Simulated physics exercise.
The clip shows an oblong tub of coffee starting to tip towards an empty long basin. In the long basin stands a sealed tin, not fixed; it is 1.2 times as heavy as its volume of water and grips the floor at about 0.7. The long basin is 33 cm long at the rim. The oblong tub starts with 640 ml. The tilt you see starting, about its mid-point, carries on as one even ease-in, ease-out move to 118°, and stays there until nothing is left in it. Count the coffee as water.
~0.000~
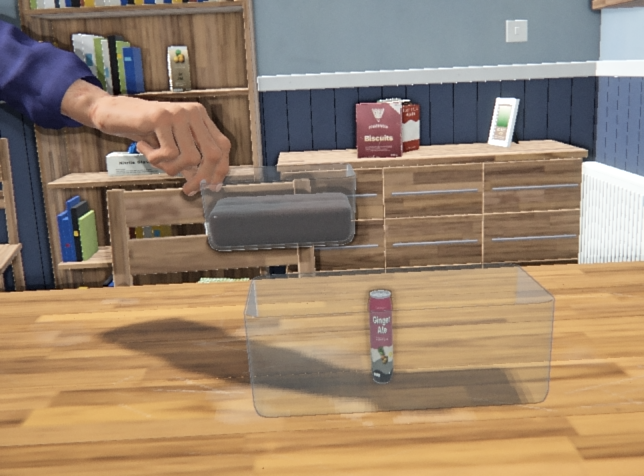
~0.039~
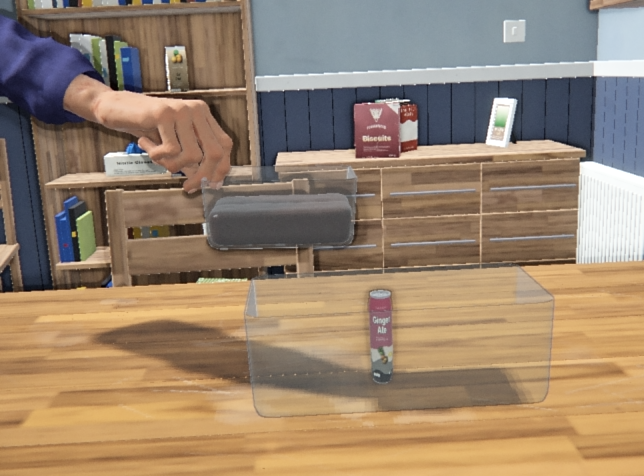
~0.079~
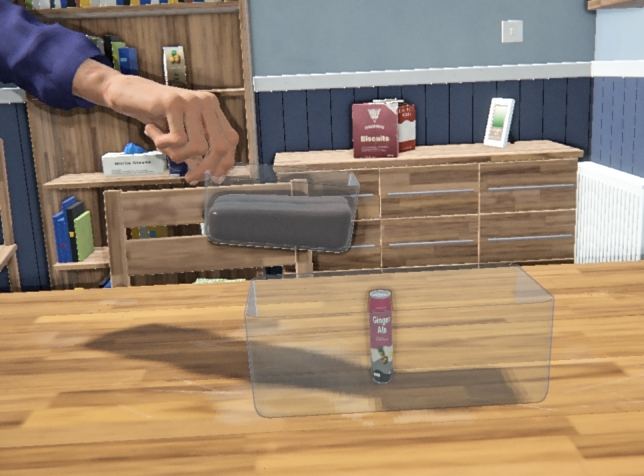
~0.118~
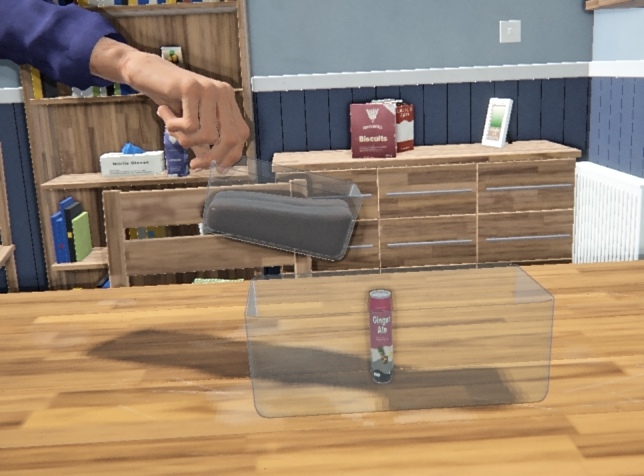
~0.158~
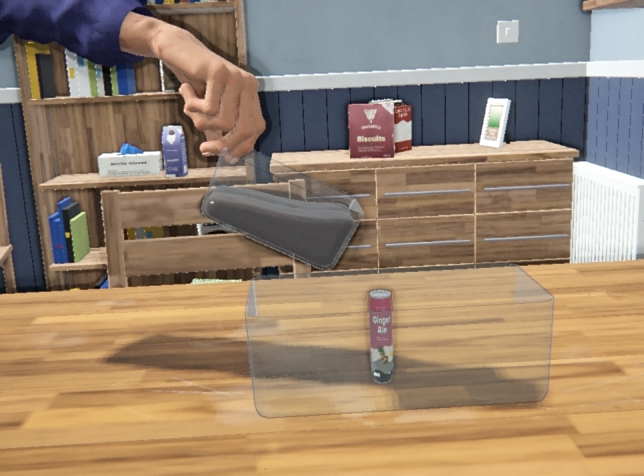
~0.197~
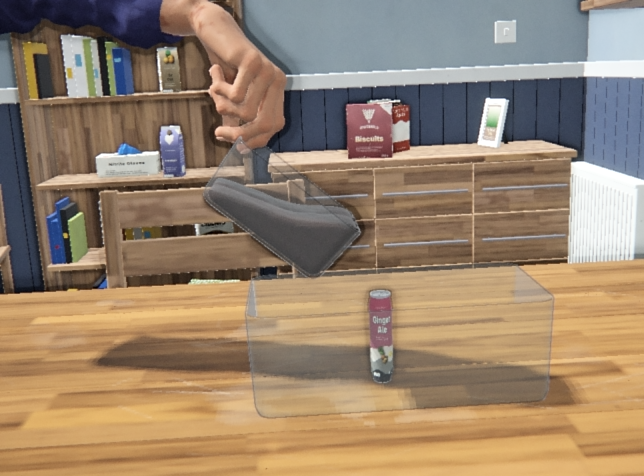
Hand tilting a small clear tub of dark liquid rightward above a long transparent basin, a tin standing at the wooden table.
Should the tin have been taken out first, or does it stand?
The tin falls.
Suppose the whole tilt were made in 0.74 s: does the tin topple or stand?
The tin remains upright.
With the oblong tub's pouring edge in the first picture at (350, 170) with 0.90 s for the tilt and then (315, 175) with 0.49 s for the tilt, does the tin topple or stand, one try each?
First it stays up; then it stays up.
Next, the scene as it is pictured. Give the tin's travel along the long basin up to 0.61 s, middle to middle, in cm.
About 3 cm.
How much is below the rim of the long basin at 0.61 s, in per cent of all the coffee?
Near 96 in a hundred.
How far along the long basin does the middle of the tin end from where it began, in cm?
About 8.5 cm.
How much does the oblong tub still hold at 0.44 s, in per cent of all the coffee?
About 12 per cent.
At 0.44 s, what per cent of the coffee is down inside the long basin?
About 82 per cent.
After 0.44 s the tilt is 114° and 11 per cent is still to pour; the tin stands where it began.
After 0.61 s the tilt is 118° and 2 per cent is still to pour; the tin leans 11°.
After 0.79 s the tilt is 118° and 0 per cent is still to pour; the tin leans 57°.
After 0.99 s the tilt is 118° and 0 per cent is still to pour; the tin lies on its side.
In the end the tin lies on its side.
